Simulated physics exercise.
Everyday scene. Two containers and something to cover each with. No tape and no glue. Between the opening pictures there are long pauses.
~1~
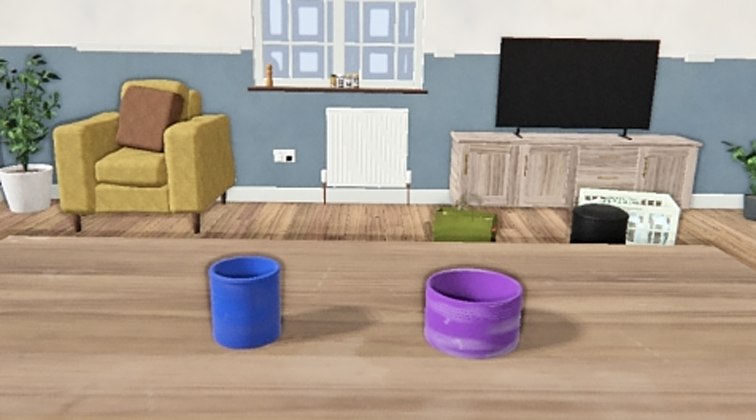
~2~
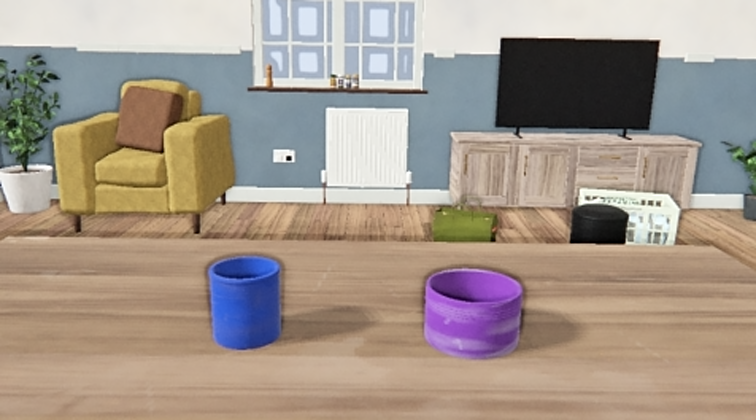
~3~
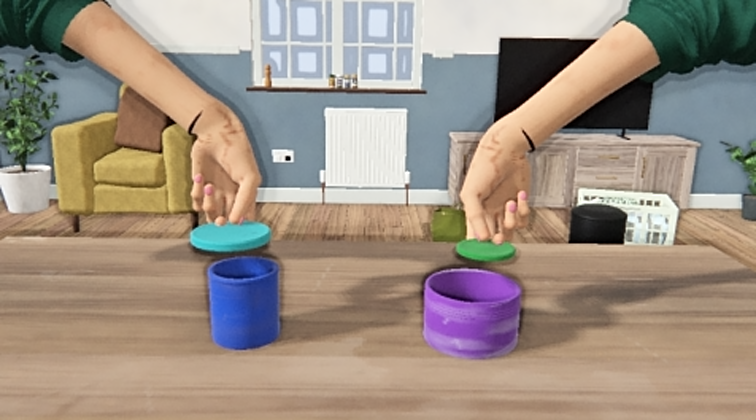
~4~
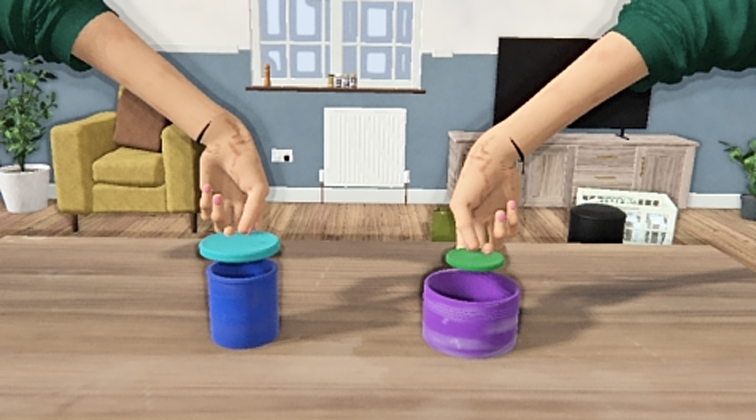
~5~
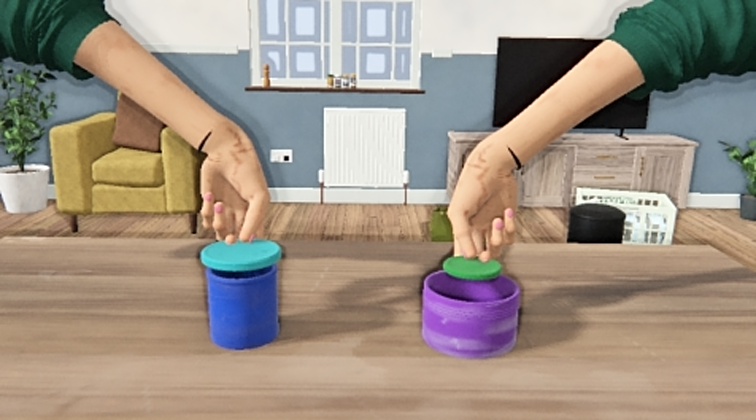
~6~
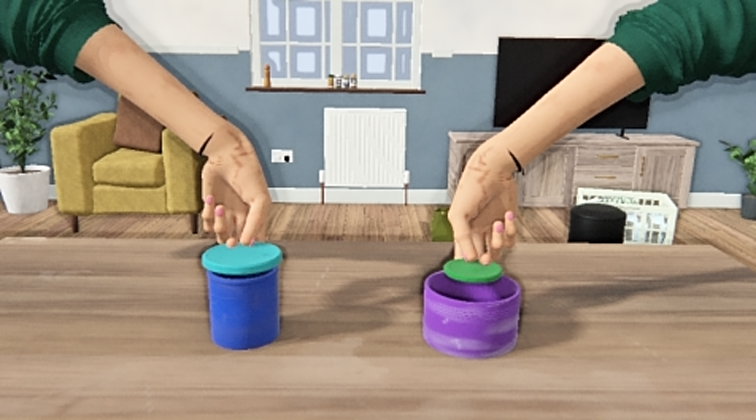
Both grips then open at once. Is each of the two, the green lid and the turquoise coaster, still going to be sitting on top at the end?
In the end the green lid won't stay up, the turquoise coaster stays put.
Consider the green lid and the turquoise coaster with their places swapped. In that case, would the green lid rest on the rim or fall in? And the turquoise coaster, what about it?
Swapped, the green lid tumbles in; the turquoise coaster tumbles in.
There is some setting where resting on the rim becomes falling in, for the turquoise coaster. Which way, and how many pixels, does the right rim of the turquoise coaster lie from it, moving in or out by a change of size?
Left by around 8 pixels.
Then, 0.12 s after the last picture, green lid moved a little near (472, 293); turquoise coaster moving near (243, 263).
Then, 0.20 s after the last picture, green lid down below near (470, 324); turquoise coaster sitting on the rim near (243, 263).
At rest, the green lid drops inside, near (470, 330); the turquoise coaster covers the opening, near (243, 263).
